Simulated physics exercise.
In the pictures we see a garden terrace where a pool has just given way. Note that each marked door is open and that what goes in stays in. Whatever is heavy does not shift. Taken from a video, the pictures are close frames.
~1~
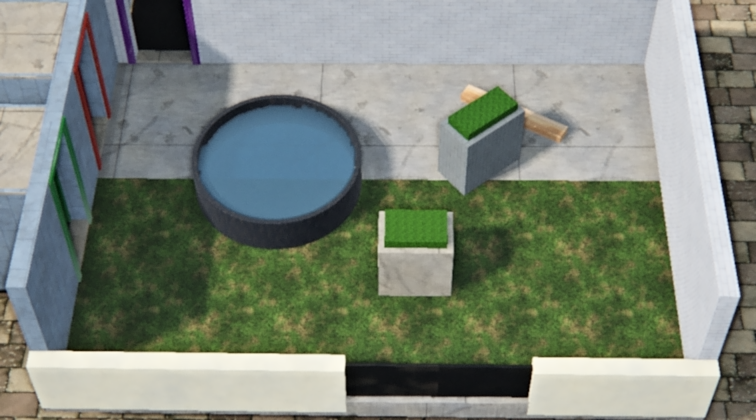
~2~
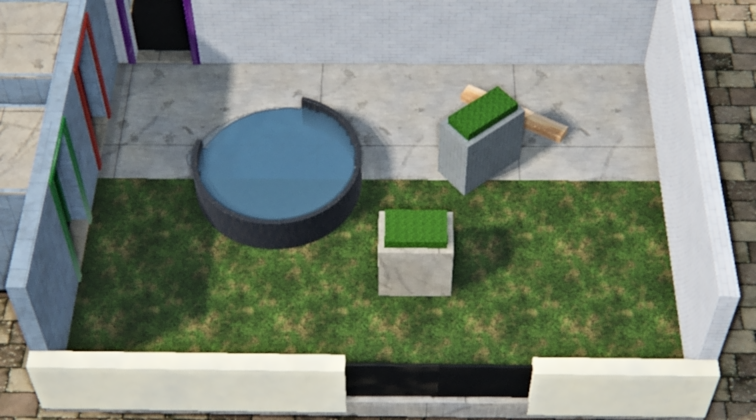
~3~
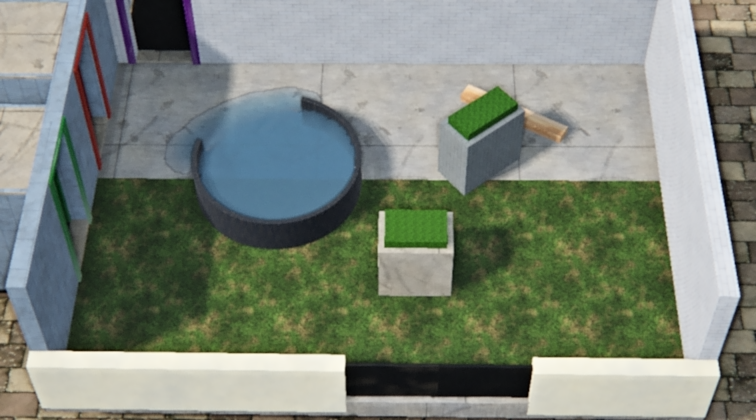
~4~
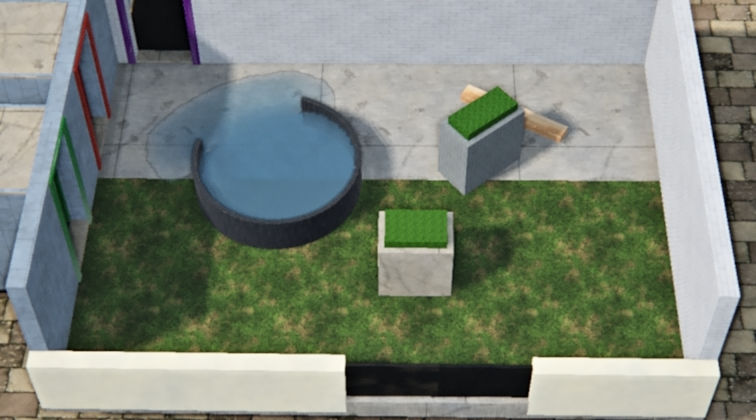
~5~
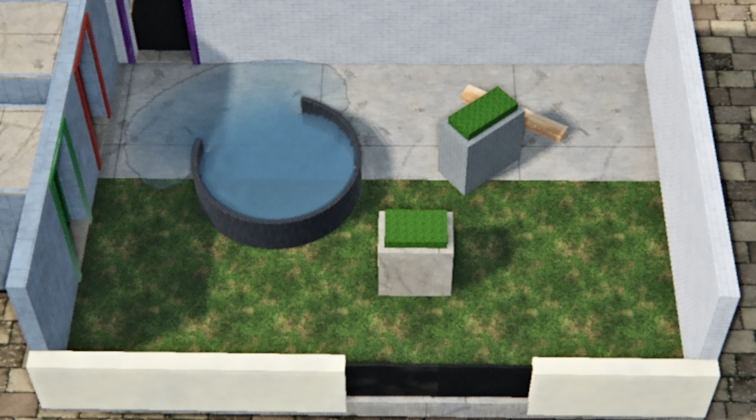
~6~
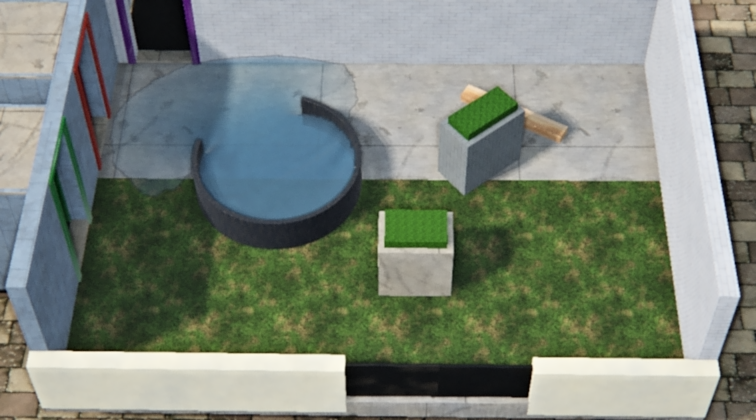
Water pours through a gap that opens in the far side of a round, dark-walled pool at the left of a walled garden terrace, seen from high above by a still camera. Two grass-topped blocks stand on the lawn and grey paving, with a wooden plank behind one and red, green and purple trim at the left. The thin, clear sheet spreads across the paving toward the back and left walls.
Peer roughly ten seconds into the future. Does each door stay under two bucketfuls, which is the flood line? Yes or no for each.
Green door - yes, stays under; purple door - no, it floods; red door - no, it floods.
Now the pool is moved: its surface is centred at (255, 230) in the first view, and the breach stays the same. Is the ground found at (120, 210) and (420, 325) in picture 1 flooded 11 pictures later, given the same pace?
I'd say swamped for the first and still dry for the second.
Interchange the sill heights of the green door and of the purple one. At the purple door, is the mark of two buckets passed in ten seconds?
With the sills swapped, I'd say the purple door breaks the cap.
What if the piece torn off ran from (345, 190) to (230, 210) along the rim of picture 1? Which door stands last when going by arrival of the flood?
Coming last is the one in purple.
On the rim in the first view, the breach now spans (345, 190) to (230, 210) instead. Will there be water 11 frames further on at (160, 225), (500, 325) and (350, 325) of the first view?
Untouched, untouched, soaked.
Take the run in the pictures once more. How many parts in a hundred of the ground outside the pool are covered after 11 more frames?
Close to 20 in a hundred, I think.
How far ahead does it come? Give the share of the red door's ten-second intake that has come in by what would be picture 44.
About 80 %.
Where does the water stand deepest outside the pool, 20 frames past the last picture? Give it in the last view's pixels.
It should be deepest at about (116, 83).
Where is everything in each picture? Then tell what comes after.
Still water in the pool at (277, 160), in the first picture.
Water pours out on the pool's far side and has run to a hidden place, in the second picture.
Water pours out on the pool's far side and has run to (173, 163), in the third picture.
The front is at (154, 160), out from the gap on the pool's far side, in the fourth picture.
Water pours out on the pool's far side and has run to (327, 70), in the fifth picture.
The front is at (121, 118), out from the gap on the pool's far side, in the sixth picture.
A moment on, water covers 15 % of the floor; the green door not reached, the purple door under two buckets in, the red door under two buckets in.
Next, water covers 20 % of the floor; the green door not reached, the purple door far over two buckets in, the red door over two buckets in.
Then, water covers 30 % of the floor; the green door wet at the sill, nothing in, the purple door far over two buckets in, the red door over two buckets in.
Later, water covers 55 % of the floor; the green door wet at the sill, nothing in, the purple door far over two buckets in, the red door far over two buckets in.
In the end, water covers 75 % of the floor; the green door wet at the sill, nothing in, the purple door far over two buckets in, the red door far over two buckets in.
